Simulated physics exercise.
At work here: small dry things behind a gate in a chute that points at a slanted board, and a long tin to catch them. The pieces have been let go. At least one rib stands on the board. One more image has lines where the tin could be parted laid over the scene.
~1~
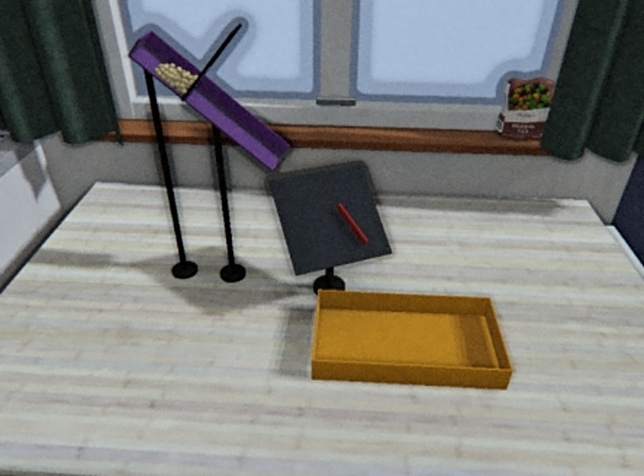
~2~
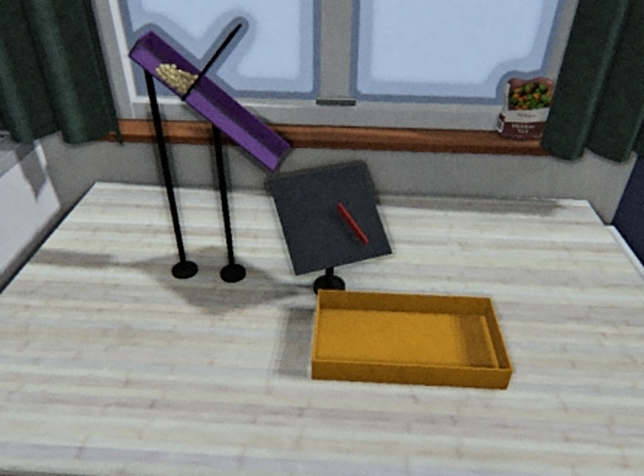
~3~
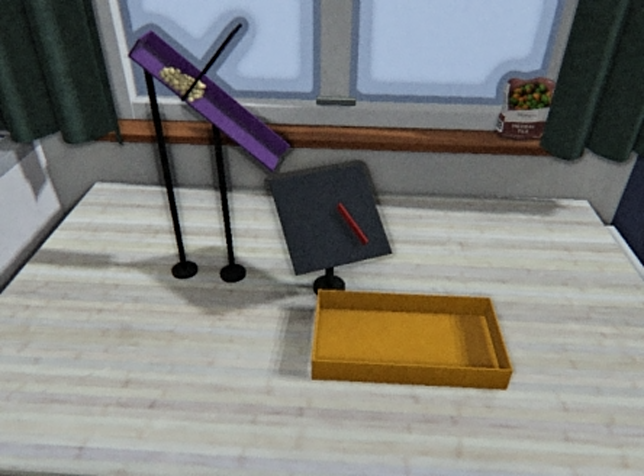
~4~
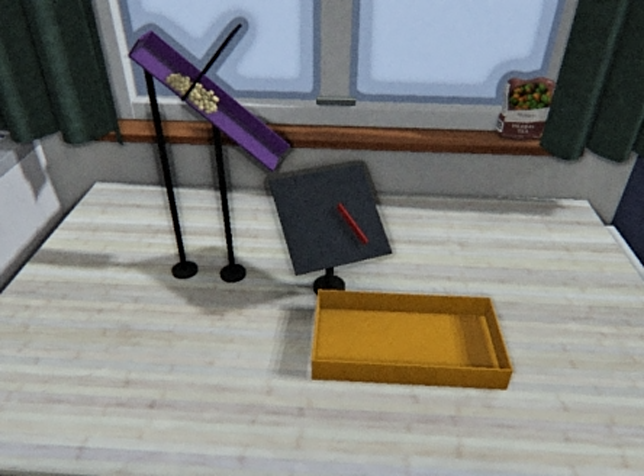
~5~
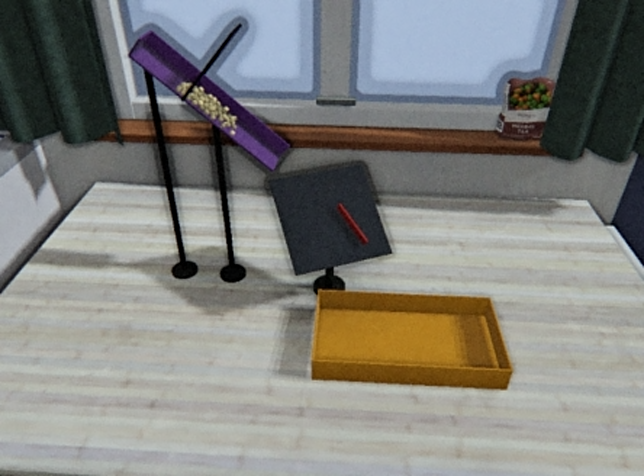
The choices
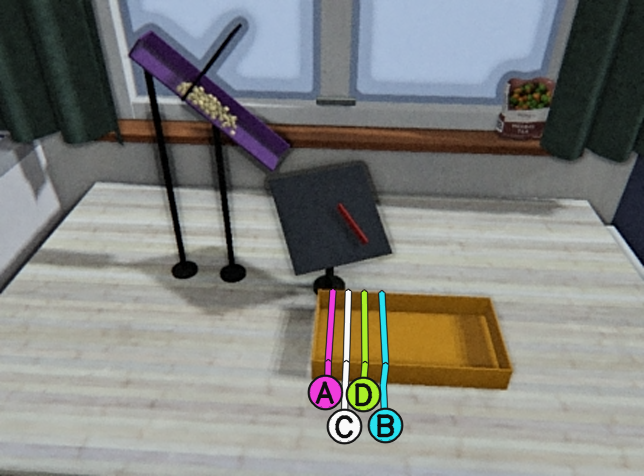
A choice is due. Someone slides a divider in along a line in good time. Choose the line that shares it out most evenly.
I would pick line B.
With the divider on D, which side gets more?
Right.
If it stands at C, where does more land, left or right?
The right side.
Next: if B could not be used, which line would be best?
Line D.
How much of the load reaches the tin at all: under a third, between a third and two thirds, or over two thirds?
It is over two thirds.
On the marked copy, line A crosses the front rim at (328, 361); line B crosses the front rim at (385, 364); line C crosses the front rim at (346, 362); line D crosses the front rim at (365, 363).
With A, of what is caught, not one piece on the left of the divider, every piece on the right.
With B, of what is caught, roughly half on the left of the divider, roughly half on the right.
With C, of what is caught, just a few on the left of the divider, almost all on the right.
With D, of what is caught, roughly a quarter on the left of the divider, the larger part on the right.
